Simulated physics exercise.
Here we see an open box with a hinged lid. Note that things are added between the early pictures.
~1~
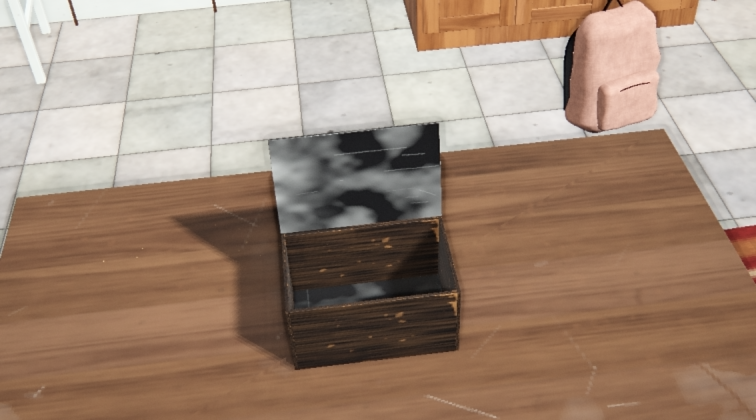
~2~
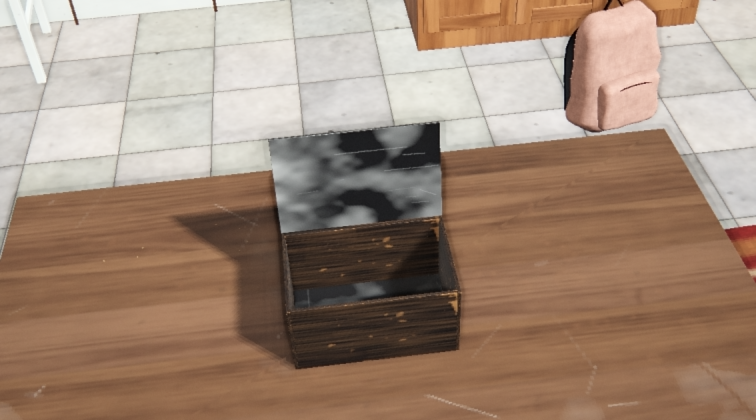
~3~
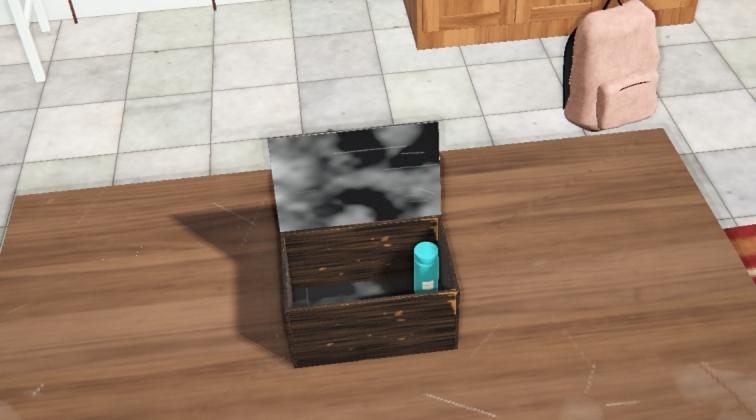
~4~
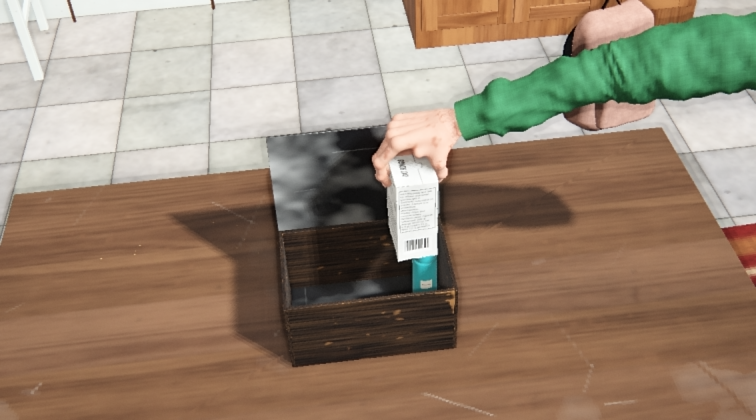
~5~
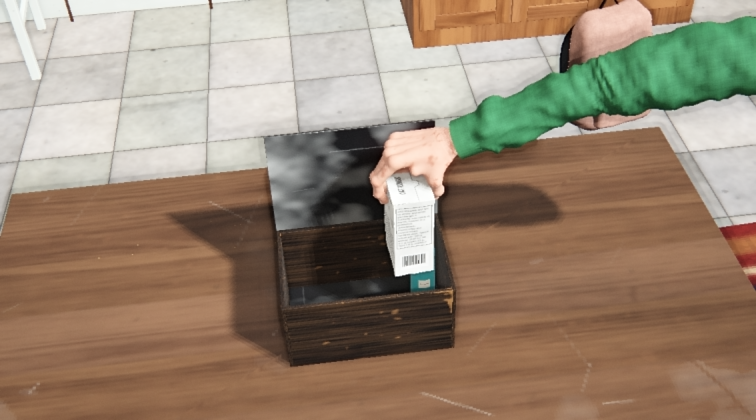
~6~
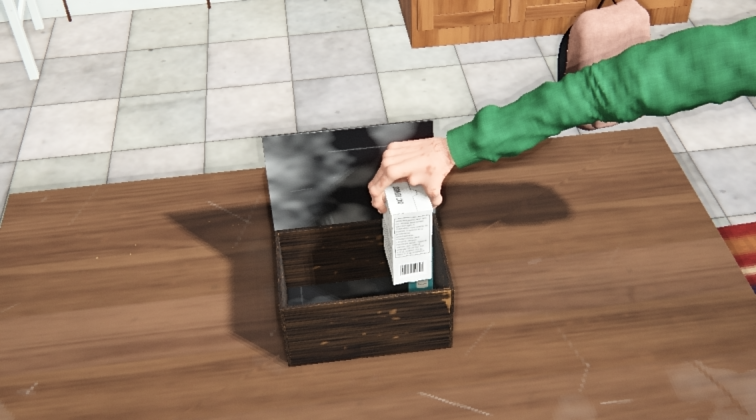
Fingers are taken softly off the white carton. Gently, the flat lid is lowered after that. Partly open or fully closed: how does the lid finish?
Fully closed.
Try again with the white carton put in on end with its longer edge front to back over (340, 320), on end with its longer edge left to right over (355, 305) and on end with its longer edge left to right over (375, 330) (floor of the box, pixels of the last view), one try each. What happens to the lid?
Attempt one, it is left gaping; attempt two, it is left gaping; attempt three, it is left gaping.
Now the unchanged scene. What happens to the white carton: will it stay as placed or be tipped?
As it turns out, it changes its angle.
Then, 0.50 s after the last picture, white carton tipped 61° from how it was near (373, 269); turquoise shaker tipped 11° from how it was.
Then, 1.20 s after the last picture, lid starting down; white carton on its side near (335, 298); turquoise shaker tipped 5° from how it was.
Then, 1.70 s after the last picture, lid 48° above the rim; white carton on its side near (335, 298); turquoise shaker tipped 4° from how it was.
Then, 2.10 s after the last picture, lid 5° above the rim; white carton on its side near (335, 298); turquoise shaker tipped 4° from how it was.
At rest, lid shut; tipped over in the box, white carton; turquoise shaker in place. Seen from the same camera at the end, white carton near (335, 298).
